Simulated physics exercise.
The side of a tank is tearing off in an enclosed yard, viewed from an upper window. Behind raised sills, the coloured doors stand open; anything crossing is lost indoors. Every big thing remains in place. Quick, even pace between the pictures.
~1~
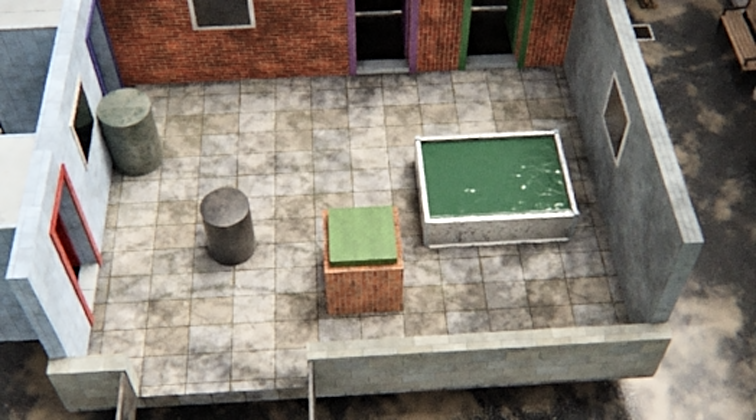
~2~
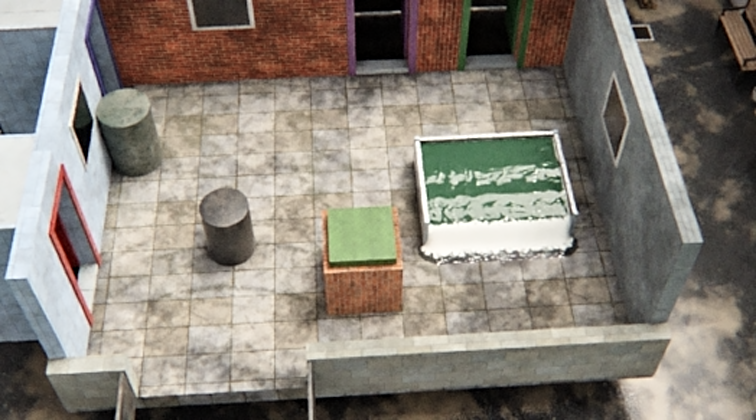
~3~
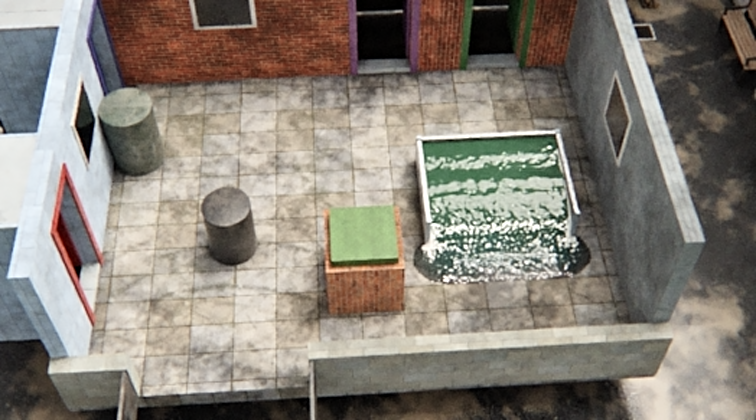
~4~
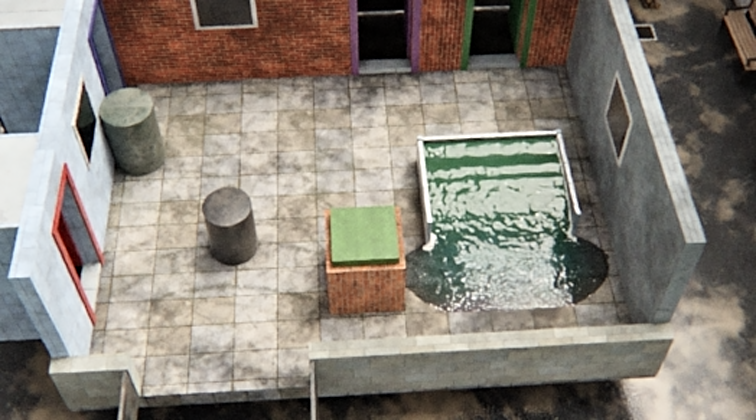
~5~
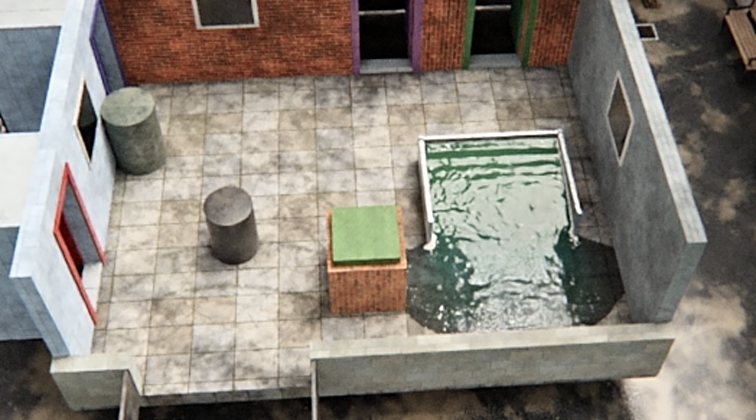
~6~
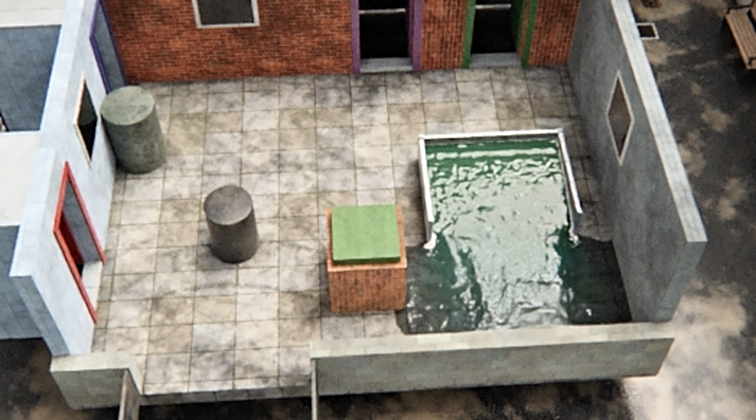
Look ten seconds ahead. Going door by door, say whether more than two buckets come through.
I expect the purple door to stay within two buckets; I expect the blue door to stay within two buckets; I expect the green door to stay within two buckets; I expect the red door to stay within two buckets.
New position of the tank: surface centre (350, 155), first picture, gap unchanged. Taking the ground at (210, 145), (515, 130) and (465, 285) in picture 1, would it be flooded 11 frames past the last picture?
Spared, spared, hit.
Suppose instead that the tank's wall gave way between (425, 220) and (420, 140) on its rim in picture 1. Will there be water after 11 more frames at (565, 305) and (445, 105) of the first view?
Still dry and Still dry.
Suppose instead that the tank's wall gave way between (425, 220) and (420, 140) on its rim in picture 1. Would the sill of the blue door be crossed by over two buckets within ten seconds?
Note on blue - it gets too much.
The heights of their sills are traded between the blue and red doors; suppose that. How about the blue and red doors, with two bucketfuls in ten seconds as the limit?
The blue door remains within bounds, and the red door surpasses the threshold.
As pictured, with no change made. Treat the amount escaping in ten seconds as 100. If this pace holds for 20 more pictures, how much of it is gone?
Something close to 10 percent by that point.
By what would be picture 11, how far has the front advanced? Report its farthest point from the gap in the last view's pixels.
Point: (355, 366) in the last picture's pixels.
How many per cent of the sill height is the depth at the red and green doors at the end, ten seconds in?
40 and 30 %, in that order.
A moment on, water covers 15 % of the floor; the purple door not reached, the blue door not reached, the green door not reached, the red door not reached.
Next, water covers 20 % of the floor; the purple door not reached, the blue door not reached, the green door not reached, the red door not reached.
Then, water covers 40 % of the floor; the purple door not reached, the blue door not reached, the green door not reached, the red door not reached.
Later, water covers 60 % of the floor; the purple door not reached, the blue door not reached, the green door wet at the sill, nothing in, the red door under two buckets in.
In the end, water covers 85 % of the floor; the purple door wet at the sill, nothing in, the blue door not reached, the green door wet at the sill, nothing in, the red door under two buckets in.
